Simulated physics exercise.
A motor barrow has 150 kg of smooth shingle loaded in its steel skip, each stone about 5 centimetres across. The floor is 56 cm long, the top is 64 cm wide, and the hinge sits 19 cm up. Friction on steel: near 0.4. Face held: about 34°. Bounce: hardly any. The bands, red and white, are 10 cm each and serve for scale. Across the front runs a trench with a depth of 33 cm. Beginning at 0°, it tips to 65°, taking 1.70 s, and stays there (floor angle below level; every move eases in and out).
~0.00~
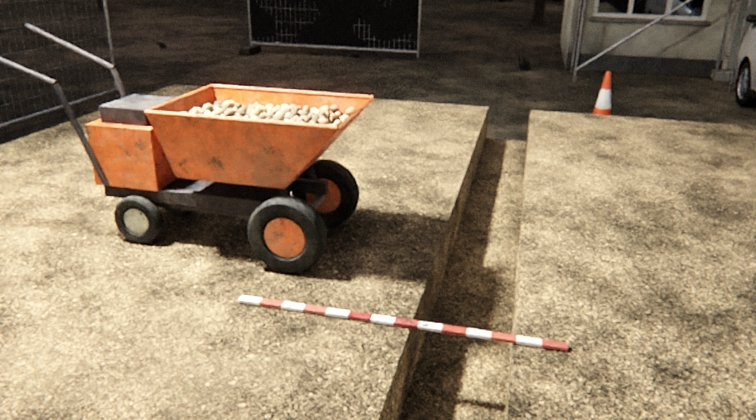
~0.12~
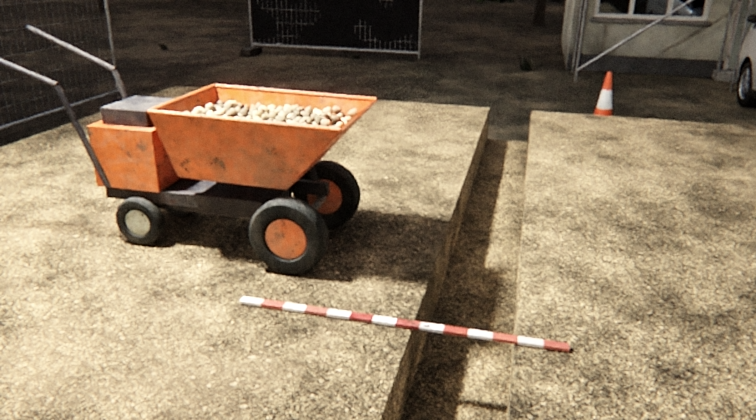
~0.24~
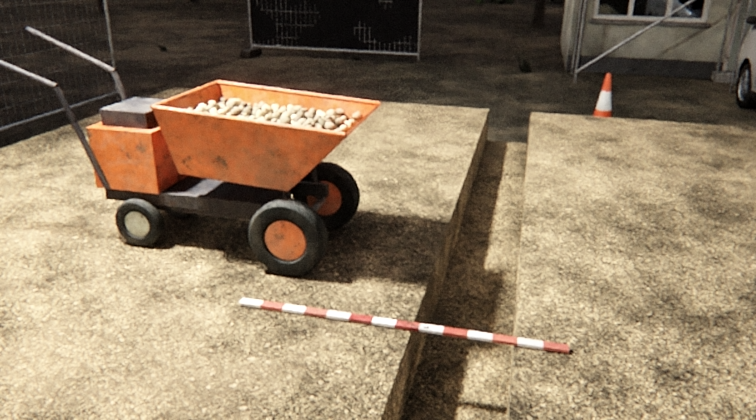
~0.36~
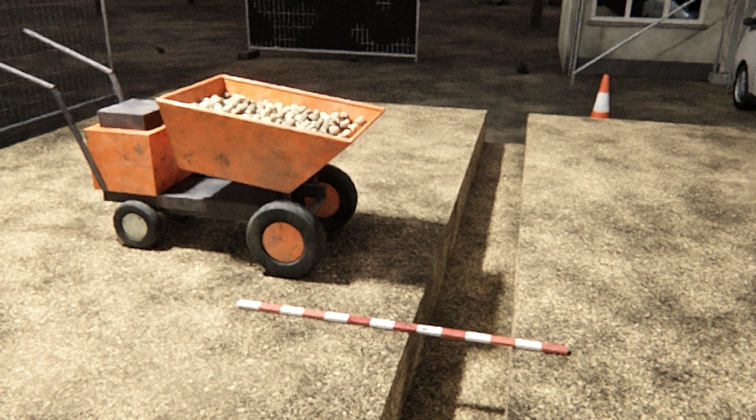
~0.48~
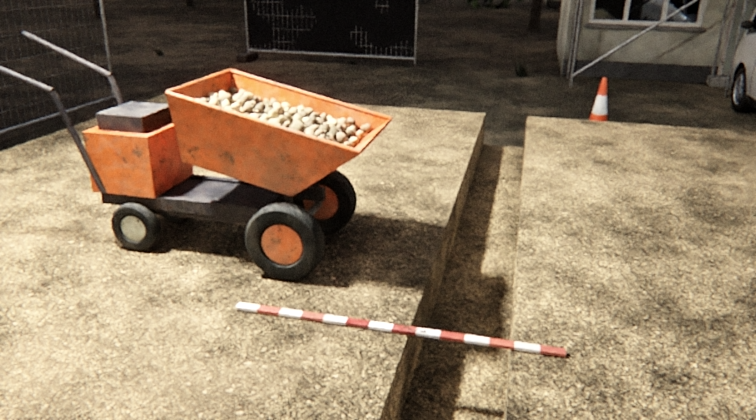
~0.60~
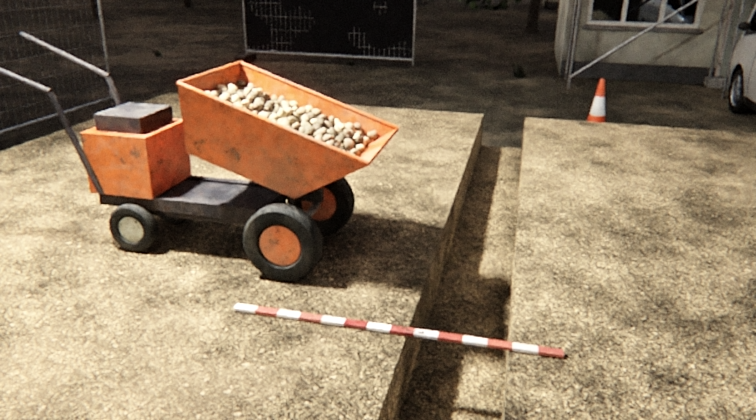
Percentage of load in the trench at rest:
100 %.
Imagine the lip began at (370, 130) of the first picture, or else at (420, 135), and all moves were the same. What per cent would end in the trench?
I'd expect some 95 per cent, then some 40.
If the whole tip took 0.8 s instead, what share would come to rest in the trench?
Something close to 100 per cent.
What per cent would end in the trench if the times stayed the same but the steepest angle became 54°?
I'd expect around 70 in a hundred.
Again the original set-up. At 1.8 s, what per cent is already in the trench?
By then, around 45 percent.
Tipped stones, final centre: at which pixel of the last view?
In the last view, about (469, 316).
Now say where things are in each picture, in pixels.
In the first frame, the skip is at 0°, its lip at (337, 128); the top of the load is at (252, 111).
In the second frame, lip at (340, 130), floor tilted 1°, highest stones at (233, 111); the stones move at 0.1 m/s on average.
In the third frame, lip at (345, 135), floor tilted 4°, highest stones at (225, 108); the stones move at 0.2 m/s on average.
In the fourth frame, the skip is at 8°, its lip at (351, 142); the top of the load is at (226, 104); the stones move at 0.3 m/s on average.
In the fifth frame, the skip is at 13°, its lip at (360, 153); the top of the load is at (228, 97); the stones move at 0.4 m/s on average.
In the sixth frame, lip at (369, 164), floor tilted 19°, highest stones at (237, 91); the stones move at 0.5 m/s on average.
After 1.3 s the floor is at 55°; 100 % in the skip; the foremost stones are at (421, 207).
After 1.8 s the floor is at 65°; 54 % in the skip, 1 % short of the trench, 45 % in the trench; the foremost stones are at (504, 329).
After 2.2 s the floor is at 65°; 26 % in the skip, 1 % short of the trench, 74 % in the trench; the foremost stones are at (505, 328).
After 4.1 s the floor is at 65°; 0 % in the skip, 100 % in the trench; the foremost stones are at (505, 326).
